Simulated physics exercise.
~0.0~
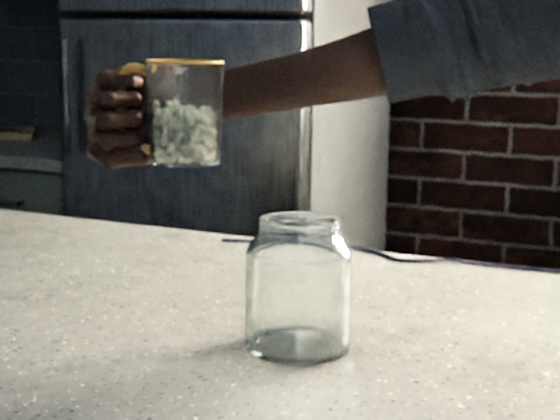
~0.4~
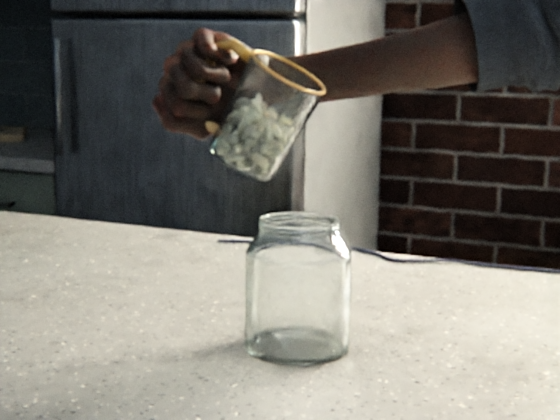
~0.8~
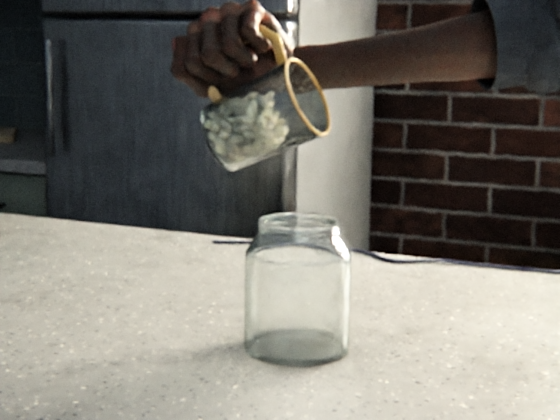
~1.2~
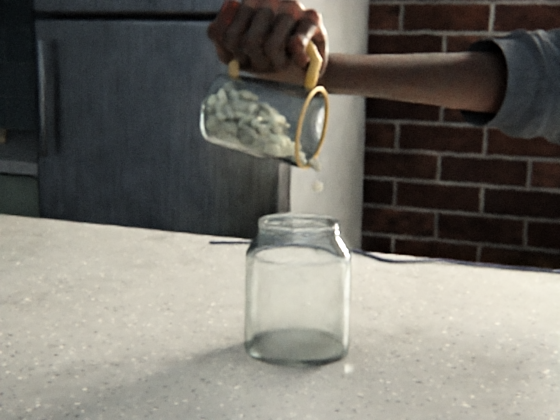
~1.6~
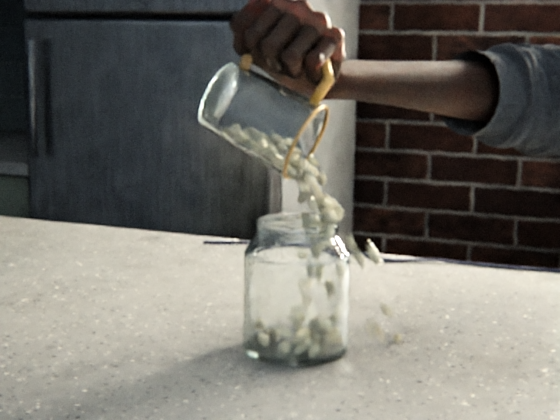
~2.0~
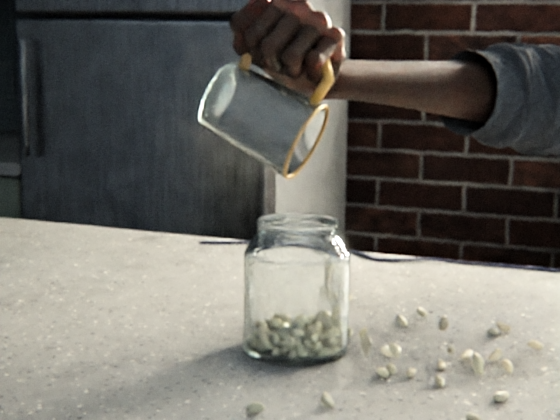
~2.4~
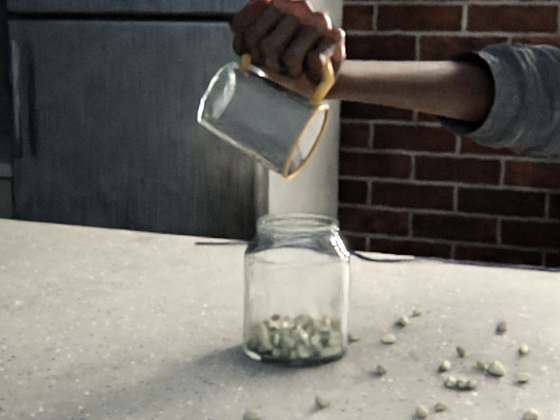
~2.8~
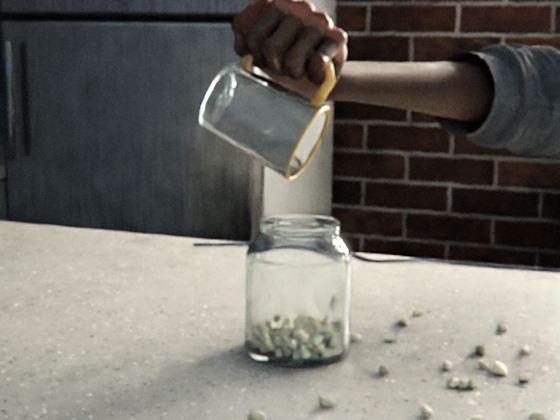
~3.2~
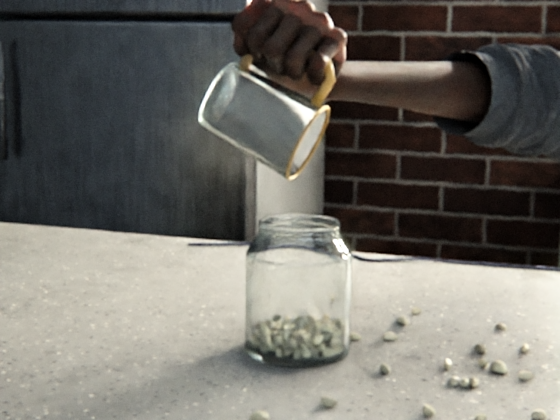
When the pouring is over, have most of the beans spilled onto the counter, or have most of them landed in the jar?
Most of the beans have landed in the jar. A fair share lies scattered on the counter, and the cup is left with practically none.
